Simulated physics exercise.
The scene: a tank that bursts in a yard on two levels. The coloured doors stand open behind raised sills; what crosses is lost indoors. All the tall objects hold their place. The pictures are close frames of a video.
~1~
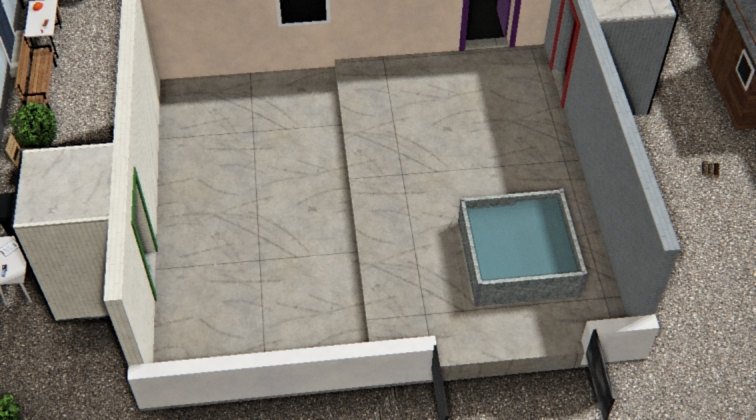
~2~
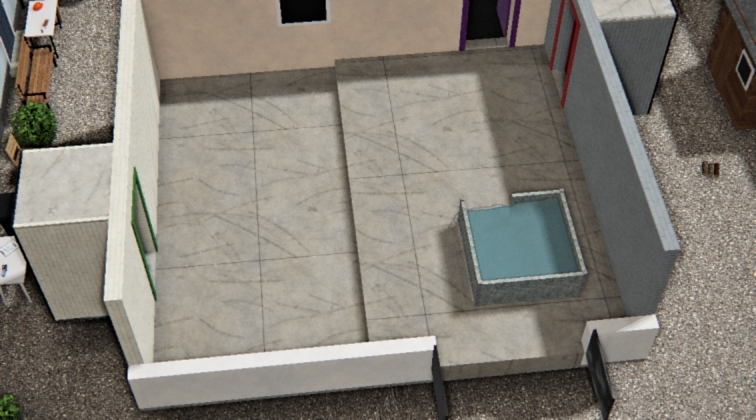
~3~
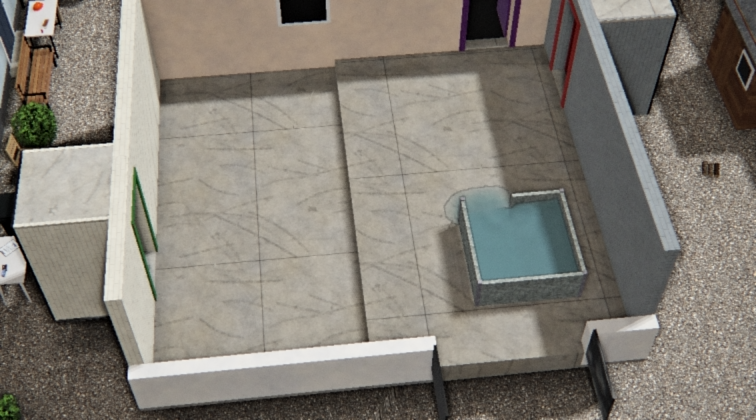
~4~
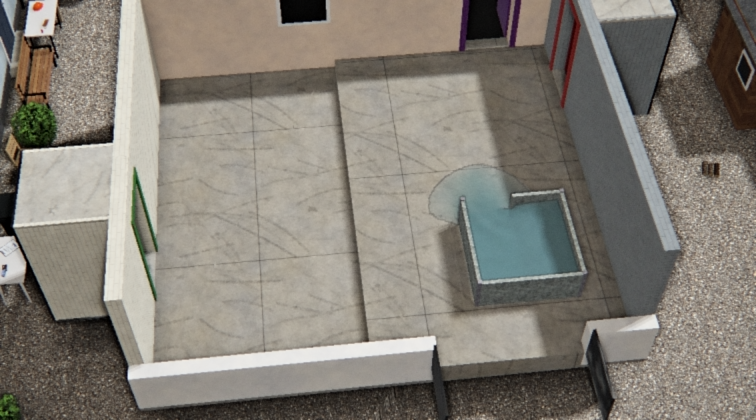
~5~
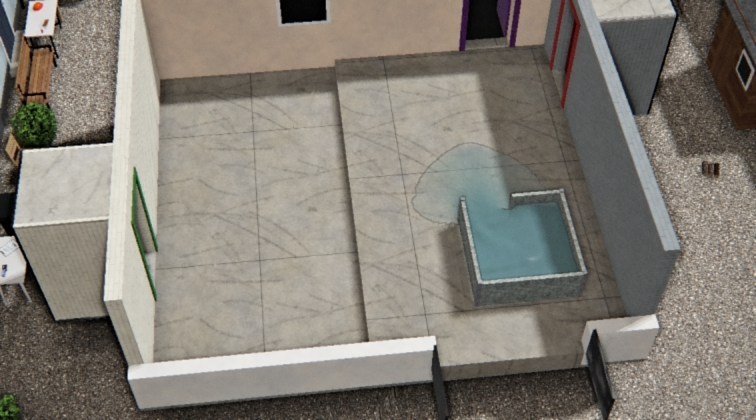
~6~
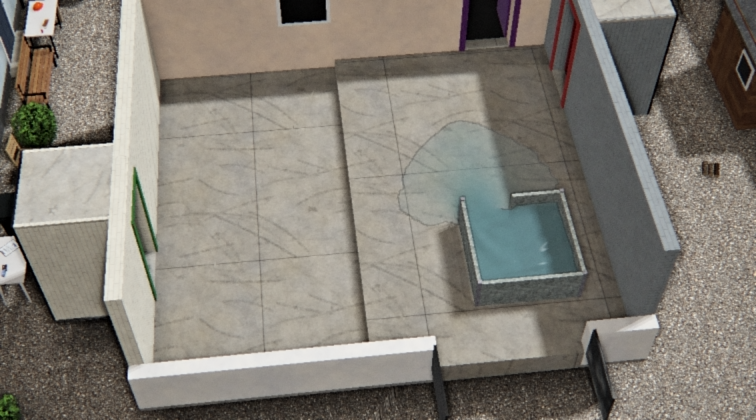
In a walled yard with a pale stone floor on two levels, a square tank of still blue water stands near the lower right. A gap opens in the tank's far side, and water pours out through it, spreading in a widening, thinning fan across the floor behind and leftward.
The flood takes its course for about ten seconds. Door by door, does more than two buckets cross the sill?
One by one: The red door floods; the green door holds within the limit; the purple door floods.
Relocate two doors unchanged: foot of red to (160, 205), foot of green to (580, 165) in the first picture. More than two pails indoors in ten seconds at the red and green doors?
My reading: The red one is under, the green one keeps below it.
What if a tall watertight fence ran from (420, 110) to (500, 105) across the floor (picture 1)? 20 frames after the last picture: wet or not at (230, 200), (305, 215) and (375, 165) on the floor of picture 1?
One after the other: Clear, free of water, covered.
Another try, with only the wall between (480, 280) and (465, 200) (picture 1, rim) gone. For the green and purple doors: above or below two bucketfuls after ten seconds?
One by one: The green one takes more; the purple one lets less in.
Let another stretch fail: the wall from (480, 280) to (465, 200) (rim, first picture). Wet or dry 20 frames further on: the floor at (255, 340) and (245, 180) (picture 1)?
In turn: Flooded, under water.
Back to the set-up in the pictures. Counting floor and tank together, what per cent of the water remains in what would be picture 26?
Near 96 in a hundred.
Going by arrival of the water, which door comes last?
I say the one in green.
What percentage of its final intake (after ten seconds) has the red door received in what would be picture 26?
I make it 15 per cent.
A moment on, water covers 20 % of the floor; the red door not reached, the green door not reached, the purple door not reached.
Next, water covers 35 % of the floor; the red door wet at the sill, nothing in, the green door not reached, the purple door under two buckets in.
Then, water covers 40 % of the floor; the red door under two buckets in, the green door not reached, the purple door over two buckets in.
Later, water covers 45 % of the floor; the red door over two buckets in, the green door not reached, the purple door far over two buckets in.
In the end, water covers 65 % of the floor; the red door over two buckets in, the green door wet at the sill, nothing in, the purple door far over two buckets in.
